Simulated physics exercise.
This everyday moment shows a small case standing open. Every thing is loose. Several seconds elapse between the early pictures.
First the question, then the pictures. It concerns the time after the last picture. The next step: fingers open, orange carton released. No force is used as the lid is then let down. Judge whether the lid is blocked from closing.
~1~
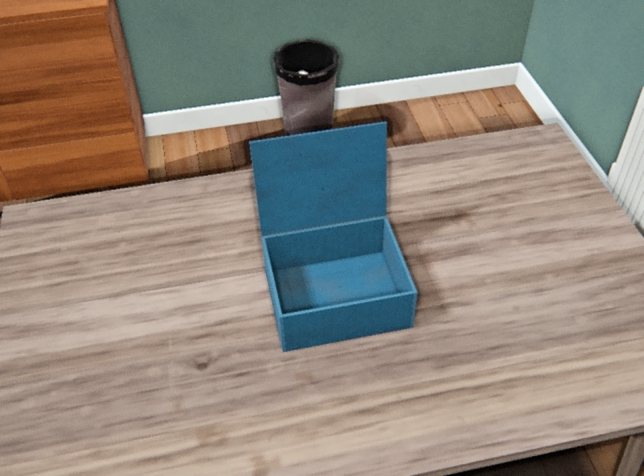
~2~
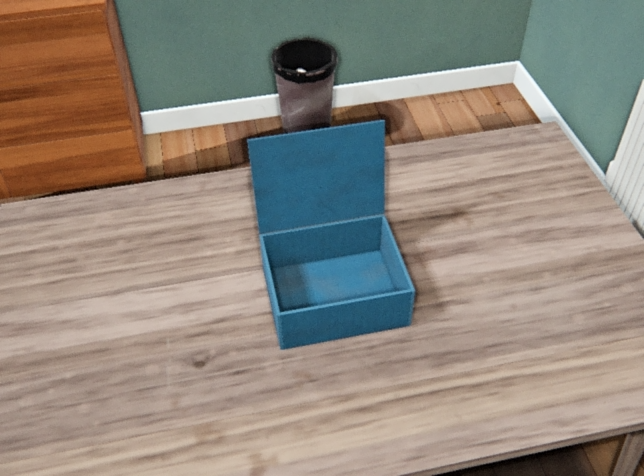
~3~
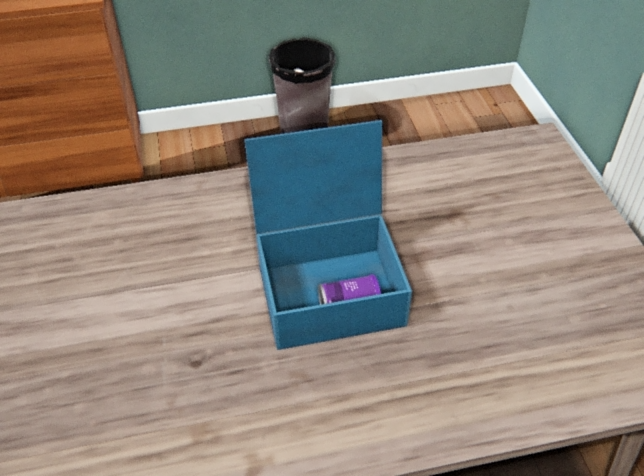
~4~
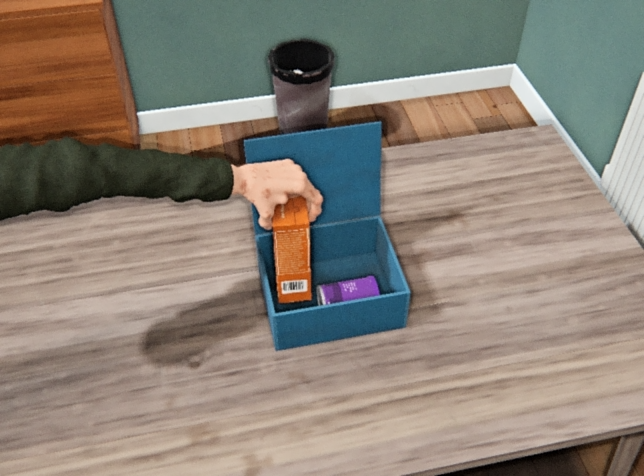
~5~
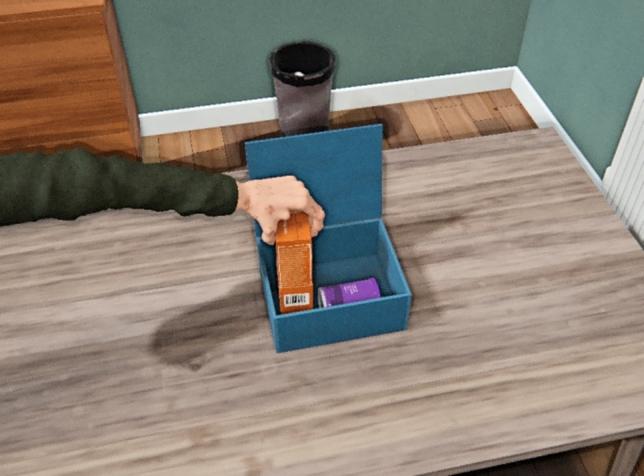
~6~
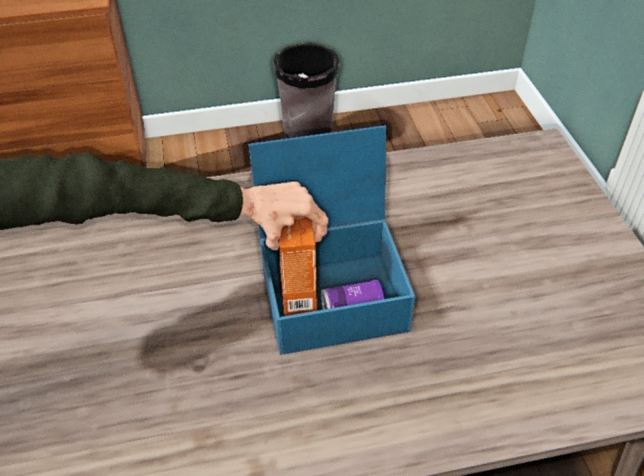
Yep, the box doesn't get its lid on.
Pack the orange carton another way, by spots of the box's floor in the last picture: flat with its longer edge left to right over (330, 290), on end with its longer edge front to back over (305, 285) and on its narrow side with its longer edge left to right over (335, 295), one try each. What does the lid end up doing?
Try 1: Lid goes down; try 2: Lid stays raised; try 3: Lid goes down.
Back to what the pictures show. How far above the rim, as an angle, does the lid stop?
Around 60 degrees.
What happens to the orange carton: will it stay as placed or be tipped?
Well, it stays just as set.
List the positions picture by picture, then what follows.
The last thing is not in view yet, in the first frame.
The last thing is not in view yet, in the second frame.
The last thing is not in view yet, in the third frame.
Still above its spot; orange carton (292, 250), in the fourth frame.
Still above its spot; orange carton (294, 264), in the fifth frame.
In place under the hand; orange carton (298, 269), in the sixth frame.
Then, 1.10 s after the last picture, lid starting down.
Then, 1.60 s after the last picture, lid 62° above the rim.
Then, 3.70 s after the last picture, lid 61° above the rim.
At rest, lid 62° above the rim; both in place. Seen from the same camera at the end, orange carton near (295, 269).
